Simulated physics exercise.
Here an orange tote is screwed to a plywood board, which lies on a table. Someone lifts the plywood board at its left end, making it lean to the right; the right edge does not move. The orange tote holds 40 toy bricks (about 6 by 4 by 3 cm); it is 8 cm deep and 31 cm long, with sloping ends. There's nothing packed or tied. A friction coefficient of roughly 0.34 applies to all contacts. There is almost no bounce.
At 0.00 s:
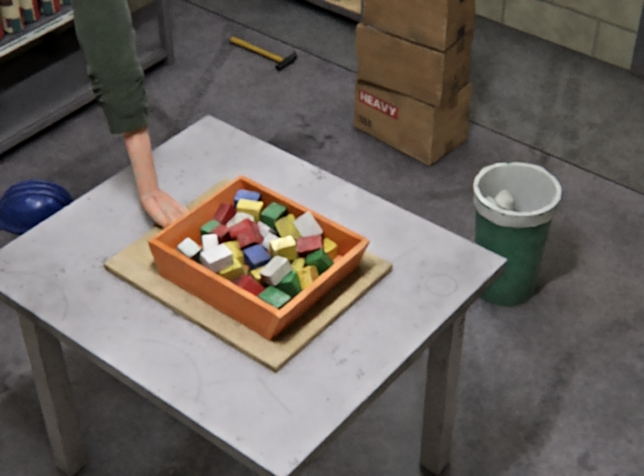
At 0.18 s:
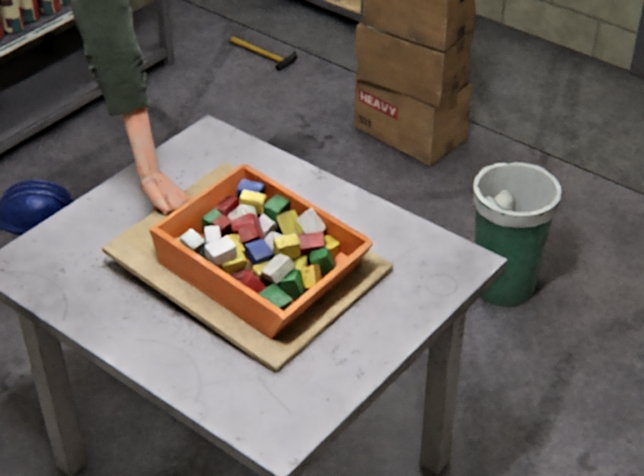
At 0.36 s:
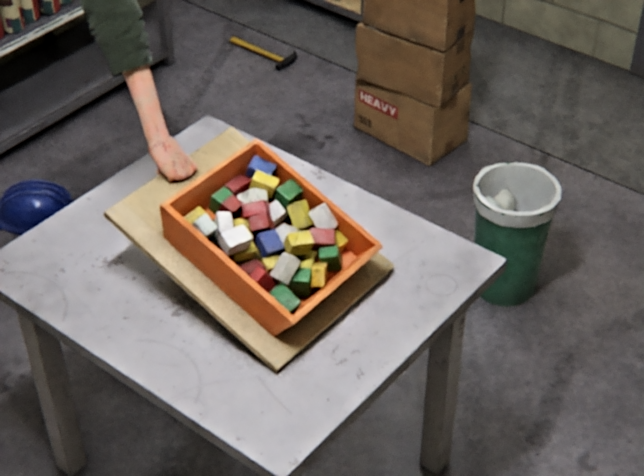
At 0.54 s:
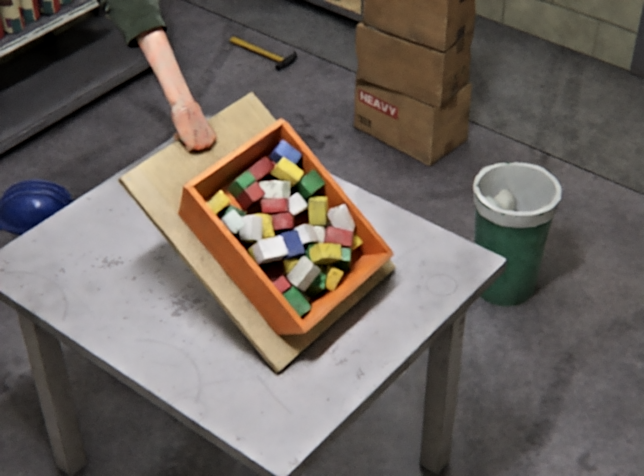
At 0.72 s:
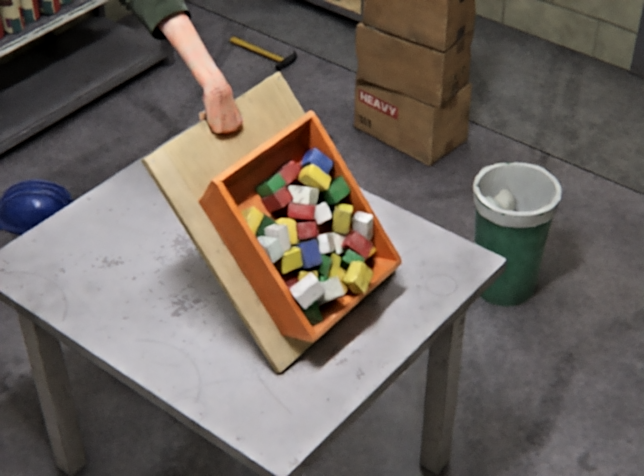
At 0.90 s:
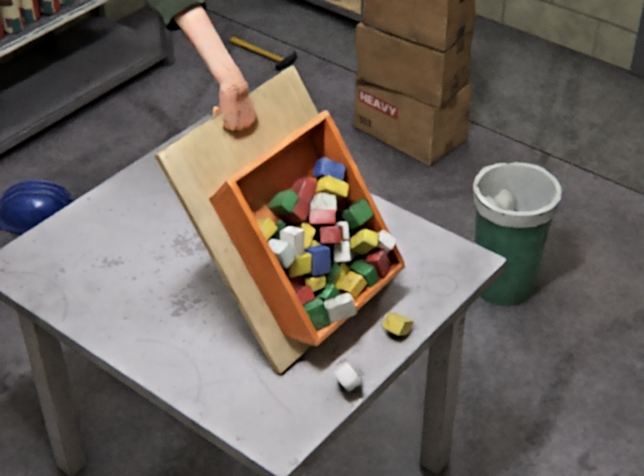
The footage shows a hand lifting the left end of a plywood board on a table, tilting it steeply to the right with an orange tote of colourful toy bricks, which shift inside before two tumble out onto the tabletop.
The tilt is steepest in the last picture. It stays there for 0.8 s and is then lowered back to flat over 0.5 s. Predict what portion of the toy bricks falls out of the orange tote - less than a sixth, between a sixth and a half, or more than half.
The portion that falls out is less than a sixth.
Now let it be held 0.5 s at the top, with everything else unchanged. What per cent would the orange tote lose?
The orange tote would shed 20 percent of its load.
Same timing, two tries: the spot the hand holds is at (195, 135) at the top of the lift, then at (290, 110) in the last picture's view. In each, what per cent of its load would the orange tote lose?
First try the orange tote sheds 0 per cent of its load, second try 60 per cent.
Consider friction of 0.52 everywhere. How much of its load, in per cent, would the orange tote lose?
Orange tote 20 per cent.
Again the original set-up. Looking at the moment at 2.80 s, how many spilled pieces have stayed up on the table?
Roughly 2 of them.
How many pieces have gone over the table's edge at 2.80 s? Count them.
Estimate - about 1 in total.
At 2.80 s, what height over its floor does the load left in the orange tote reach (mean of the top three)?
It reaches close to 11 cm.
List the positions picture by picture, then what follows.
In the first picture (places track the rim corner closest to us here), orange tote (277, 312); tipped 0°; all still inside.
The second picture shows orange tote (281, 313); tipped 6°.
The third picture shows orange tote (291, 318); tipped 19°.
The fourth picture shows orange tote (304, 326); tipped 36°.
The fifth picture shows orange tote (314, 335); tipped 49°.
The sixth picture shows orange tote (318, 340); tipped 55°; 2 out, the lowest brick at (398, 324).
After 1.20 s, tilt 55°; the orange tote is down by 2 of 40.
After 1.58 s, tilt 55°; the orange tote is down by 3 of 40.
After 2.12 s, tilt 4°; the orange tote is down by 3 of 40.
Final count (at 2.80 s), the orange tote is down by 3 of 40. Asked share, 3 of 40, 8 per cent.
